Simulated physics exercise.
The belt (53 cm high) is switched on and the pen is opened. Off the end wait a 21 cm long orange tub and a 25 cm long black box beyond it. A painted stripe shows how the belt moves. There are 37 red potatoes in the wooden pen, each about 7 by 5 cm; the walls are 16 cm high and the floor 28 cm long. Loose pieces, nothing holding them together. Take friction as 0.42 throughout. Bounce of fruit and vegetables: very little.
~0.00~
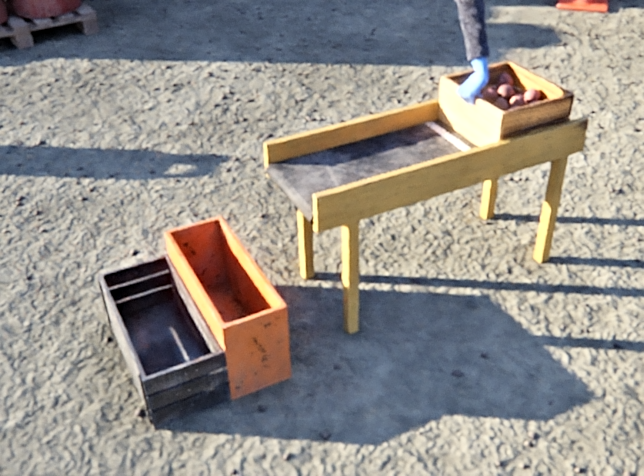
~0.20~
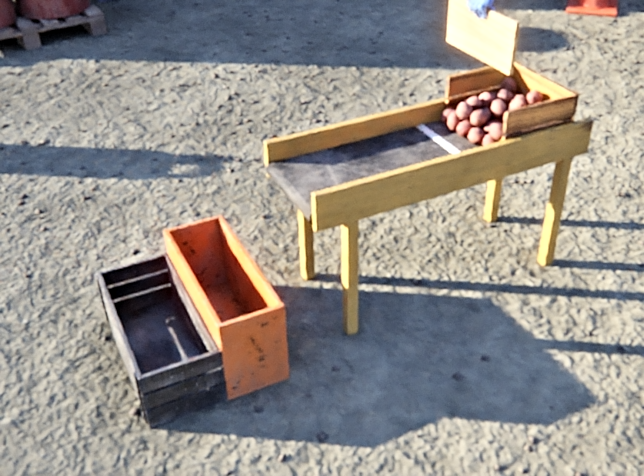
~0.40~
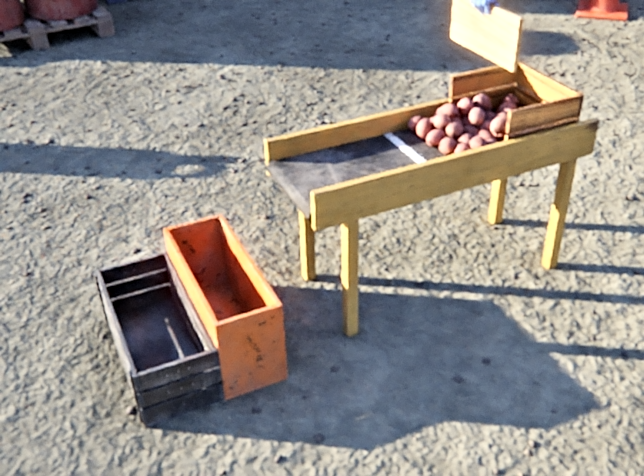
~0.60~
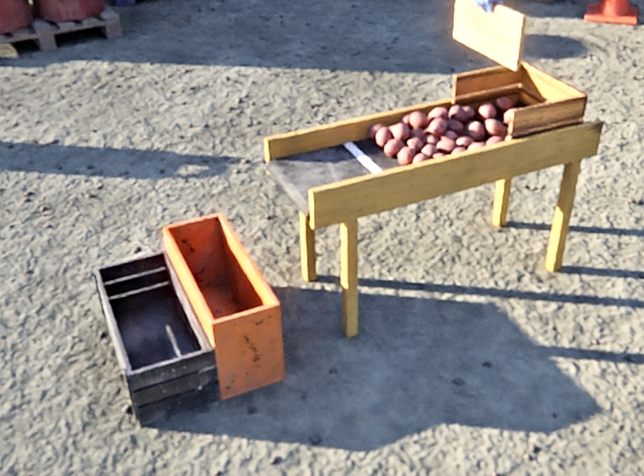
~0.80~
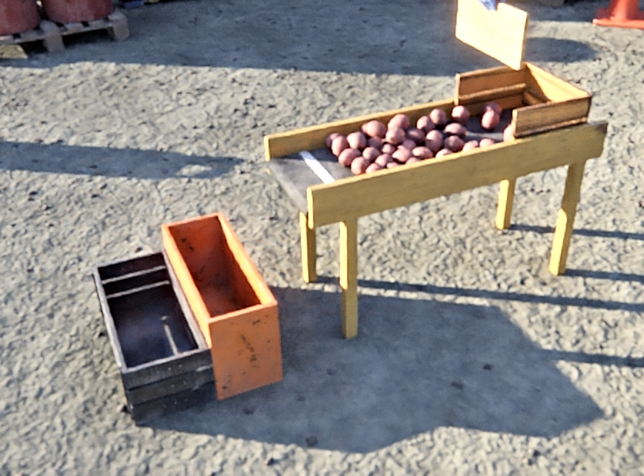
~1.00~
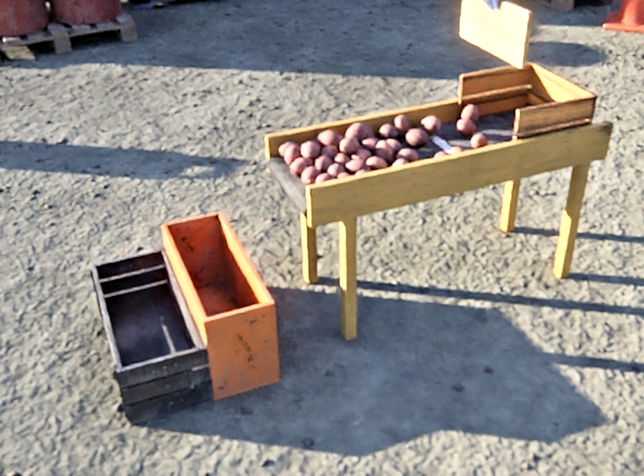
We see a gloved hand lift the end panel of a wooden pen on a yellow-sided belt, and red potatoes spread out and ride leftward along it, while an orange tub and a black box sit on the ground.
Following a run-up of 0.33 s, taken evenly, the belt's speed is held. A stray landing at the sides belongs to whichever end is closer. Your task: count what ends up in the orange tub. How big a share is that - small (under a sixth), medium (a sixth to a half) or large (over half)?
A large share.
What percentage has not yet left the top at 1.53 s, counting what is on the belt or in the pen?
Around 20 %.
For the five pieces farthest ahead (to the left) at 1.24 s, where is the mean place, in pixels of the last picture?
Around pixel (245, 221).
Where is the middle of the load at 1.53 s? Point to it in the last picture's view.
I'd put the middle close to (227, 248) in the last view.
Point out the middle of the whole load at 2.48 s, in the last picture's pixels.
Somewhere about (222, 321) in pixels.
After 1.24 s, 23 on the belt and 14 in the air.
After 1.53 s, 19 in the orange tub, 8 on the belt and 10 in the air.
After 1.95 s, 32 in the orange tub and 5 in the air.
Final count (at 2.48 s), 37 in the orange tub. Asked share, 37 of 37, 100 per cent.
